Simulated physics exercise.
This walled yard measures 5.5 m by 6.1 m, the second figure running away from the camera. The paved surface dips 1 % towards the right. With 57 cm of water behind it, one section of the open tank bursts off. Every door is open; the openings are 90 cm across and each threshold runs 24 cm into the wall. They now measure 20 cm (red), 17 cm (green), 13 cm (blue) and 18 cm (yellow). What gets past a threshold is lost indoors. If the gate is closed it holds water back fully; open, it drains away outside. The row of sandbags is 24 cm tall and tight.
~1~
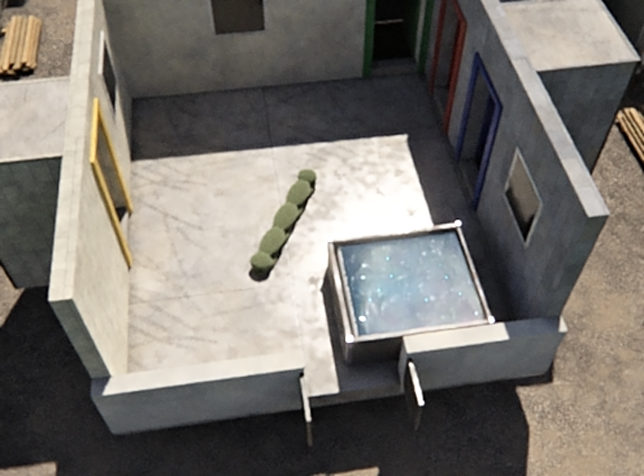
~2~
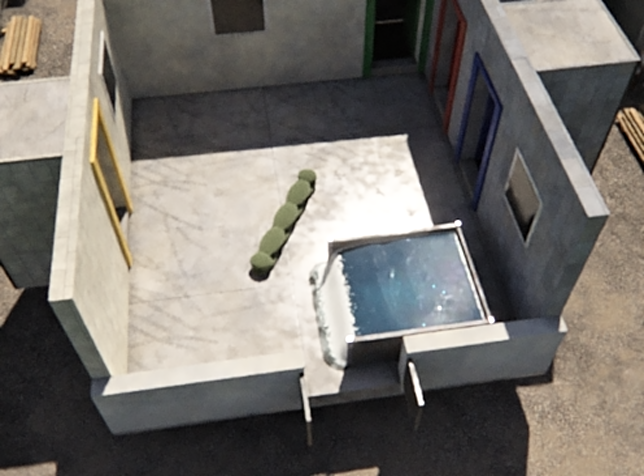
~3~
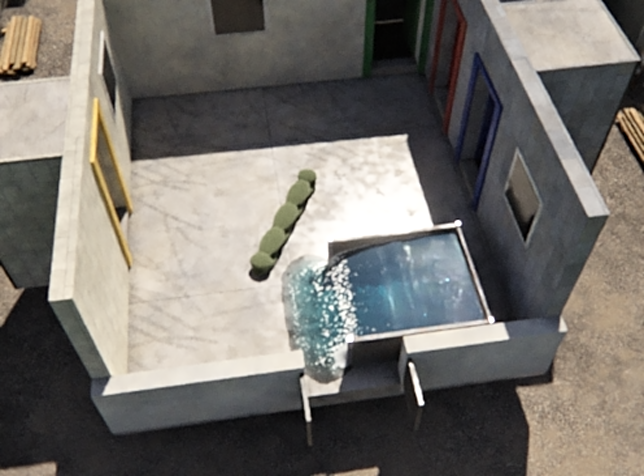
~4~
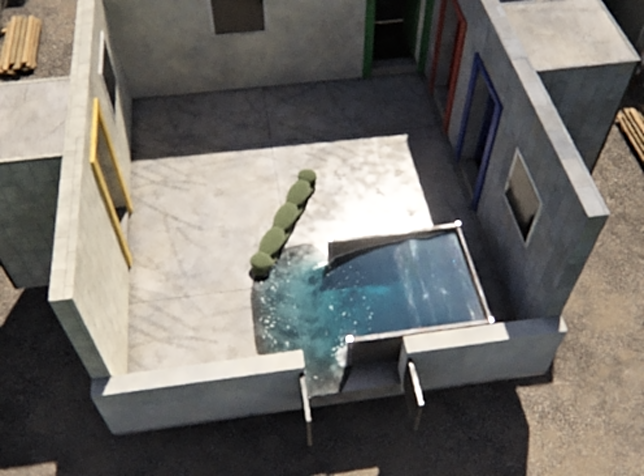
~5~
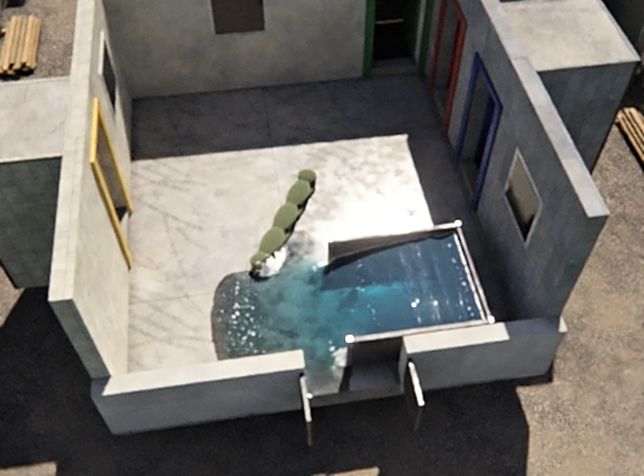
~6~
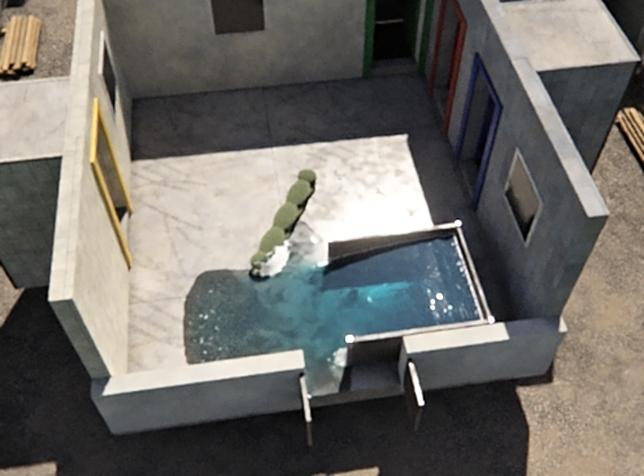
In this clip, one side of a raised open tank in a walled yard gives way, and water pours out to the left, spreading across the pale paving past the near end of a row of green bushes.
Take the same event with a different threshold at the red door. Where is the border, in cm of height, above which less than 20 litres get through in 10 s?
It would have to be roughly 8.5 cm high.
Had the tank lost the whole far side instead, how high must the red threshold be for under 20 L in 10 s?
Then roughly 16 cm.
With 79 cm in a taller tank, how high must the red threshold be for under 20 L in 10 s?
About 12.5 cm.
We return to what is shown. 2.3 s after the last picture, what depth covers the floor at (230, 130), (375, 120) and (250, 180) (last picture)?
Roughly 0, 0 and 0 cm, in turn.
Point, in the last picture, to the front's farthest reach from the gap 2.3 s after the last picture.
Around (132, 131).
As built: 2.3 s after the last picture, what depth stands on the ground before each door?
In cm: Red 0, green 0, blue 0, yellow 12.
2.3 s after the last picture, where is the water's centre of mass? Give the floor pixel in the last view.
Near (246, 300).
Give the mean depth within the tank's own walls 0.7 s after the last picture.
About 28 cm.
Then, 0.7 s after the last picture water covers 25 % of the floor, deepest (35 cm) near (128, 404); it has not reached the red door.
Then, 2.3 s after the last picture water covers 40 % of the floor, deepest (25 cm) near (128, 404); it has not reached the red door.
Then, 9.3 s after the last picture water covers 90 % of the floor, deepest (12 cm) near (424, 83); 10 cm at the red door, 0 litres in over its 20 cm threshold.
At the red door as built, the water peaked near 13 cm, 6.5 s after the last picture.
Run again over the same 10 s with other heights there, 27 litres in over 7.5 cm, 6 litres over 10.5 cm. The limit of 20 litres is kept from about 8.5 cm up.
